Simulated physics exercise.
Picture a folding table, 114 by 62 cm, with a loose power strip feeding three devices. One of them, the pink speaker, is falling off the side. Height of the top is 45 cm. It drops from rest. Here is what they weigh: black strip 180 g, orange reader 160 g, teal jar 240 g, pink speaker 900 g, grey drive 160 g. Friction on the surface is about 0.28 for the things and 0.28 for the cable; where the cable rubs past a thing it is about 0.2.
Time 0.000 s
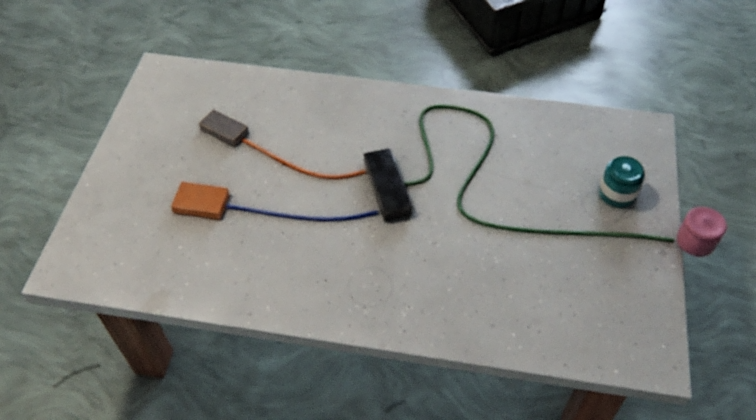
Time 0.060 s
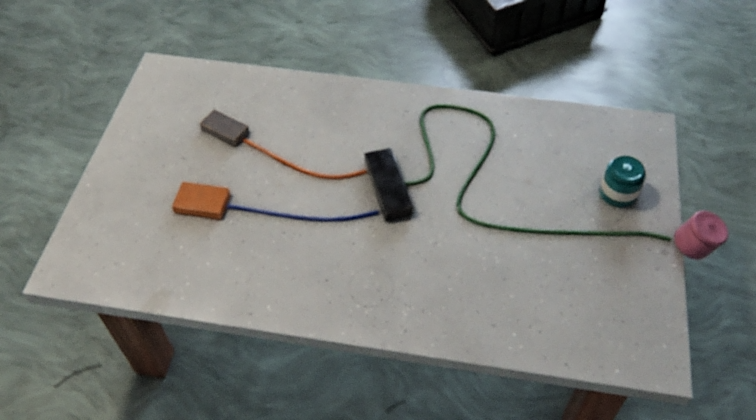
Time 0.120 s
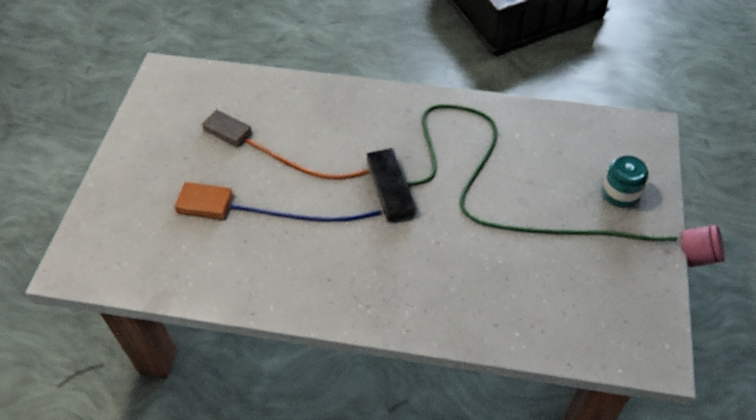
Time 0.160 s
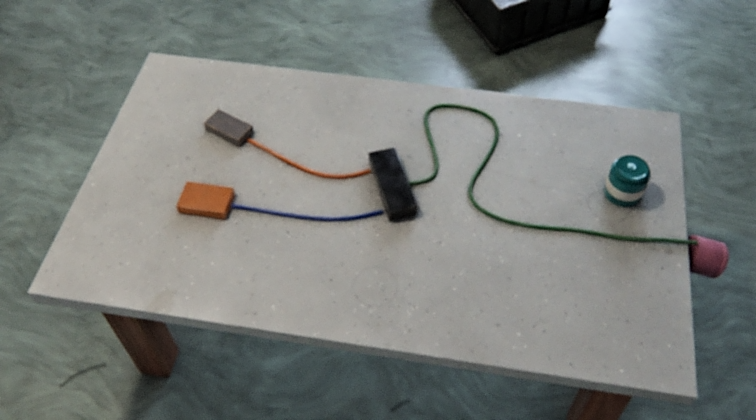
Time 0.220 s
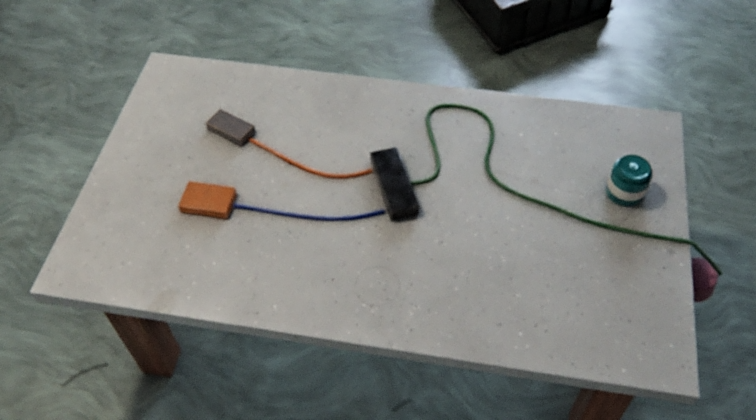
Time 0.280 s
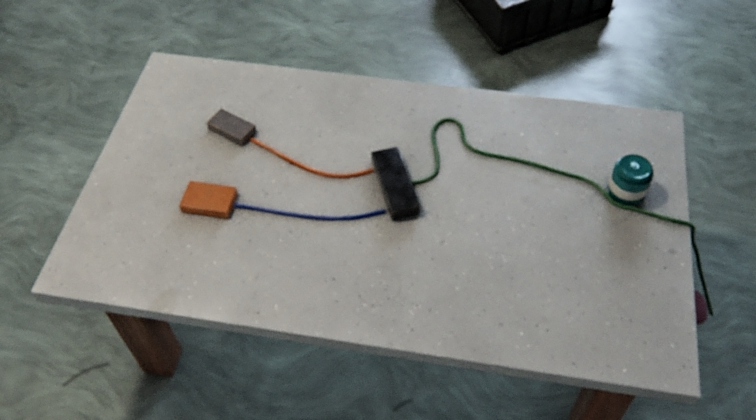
On a speckled pale tabletop, a pink cylinder drops off the right edge, dragging the green cable straighter past a teal jar.
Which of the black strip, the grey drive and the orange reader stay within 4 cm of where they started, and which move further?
Outcome: Black strip: Still there; grey drive: Still there; orange reader: Still there.
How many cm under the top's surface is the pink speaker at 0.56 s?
I'd put it at about 40 centimetres under.
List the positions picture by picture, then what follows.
In the first frame, shows, black strip (387, 179); grey drive (223, 124); orange reader (200, 197); green cable runs through (451, 107) (478, 165) (504, 227) (610, 234).
In the second frame, shows, pink speaker (707, 226); green cable runs through (479, 164) (608, 233).
In the third frame, shows, pink speaker (703, 246); green cable runs through (482, 164) (613, 233).
In the fourth frame, shows, pink speaker (703, 257); green cable runs through (483, 164) (633, 239).
In the fifth frame, shows, pink speaker (697, 280); green cable runs through (489, 171) (692, 243).
In the sixth frame, shows, black strip (395, 178); grey drive (231, 123); orange reader (208, 196); green cable runs through (466, 143) (567, 174) (668, 219).
By 0.6 s, the strip's end of the green cable at (417, 188); black strip 1 cm off its start, pink speaker over the edge.
By 0.8 s, the strip's end of the green cable at (417, 188); black strip 1 cm off its start, pink speaker over the edge.
By 1.1 s, the strip's end of the green cable at (417, 188); black strip 1 cm off its start at (401, 181), pink speaker over the edge.
By 1.4 s, the strip's end of the green cable at (417, 188); black strip 1 cm off its start, pink speaker over the edge.
By 2.6 s, the strip's end of the green cable at (417, 188); black strip 1 cm off its start at (401, 181), grey drive 1 cm off its start at (235, 124), orange reader 0 cm off its start at (208, 196), pink speaker over the edge.
